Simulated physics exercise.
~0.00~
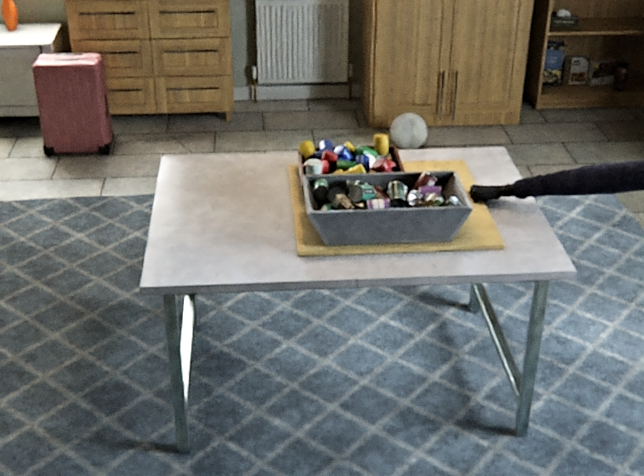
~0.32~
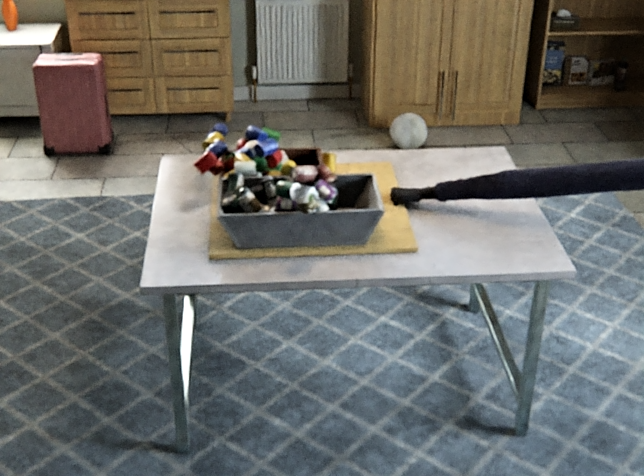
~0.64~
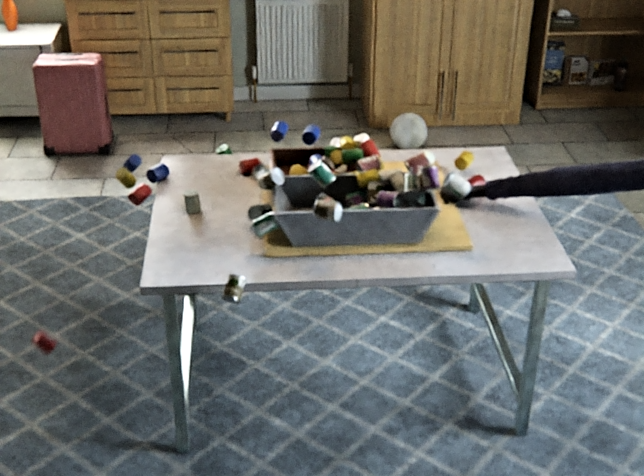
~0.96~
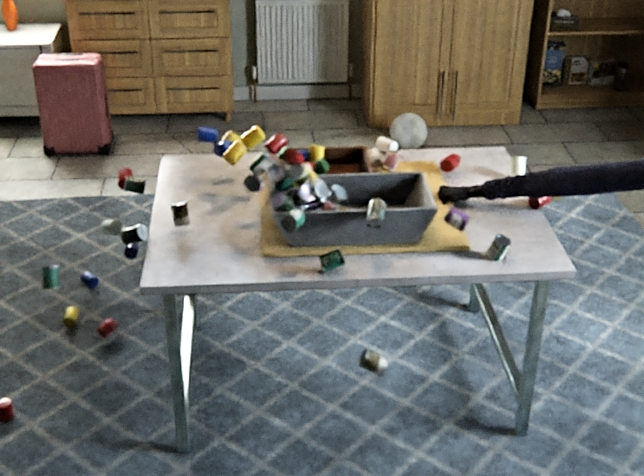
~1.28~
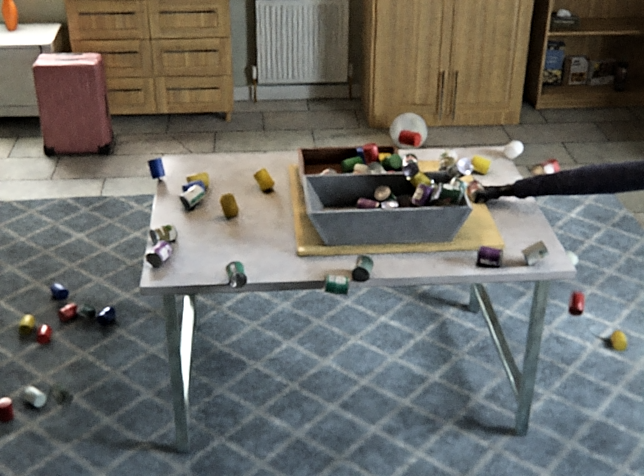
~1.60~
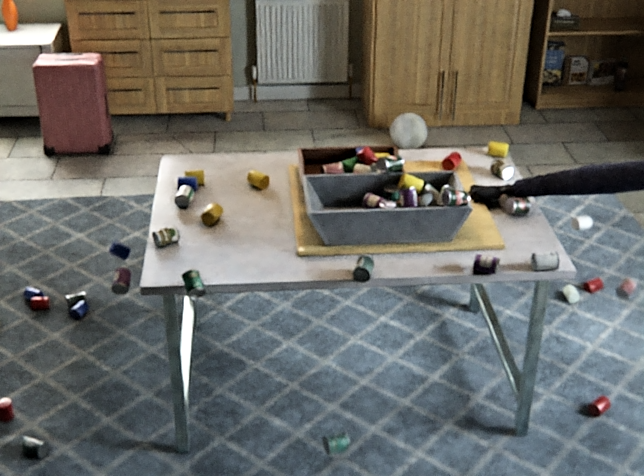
Two open tubs, a grey one in front and a wooden one behind, sit full of small colourful tins and jars on a board atop a pale table, seen from slightly above in a room with a blue patterned rug. A red suitcase, wooden cabinets and a whitish ball stand behind. A dark-sleeved arm at the right slides the board left, and the load heaps up leftward. The board swings back right, then left and right again, flinging pieces across the table and onto the rug. Finally the tubs rest at the right, partly emptied, with pieces scattered on table and floor.
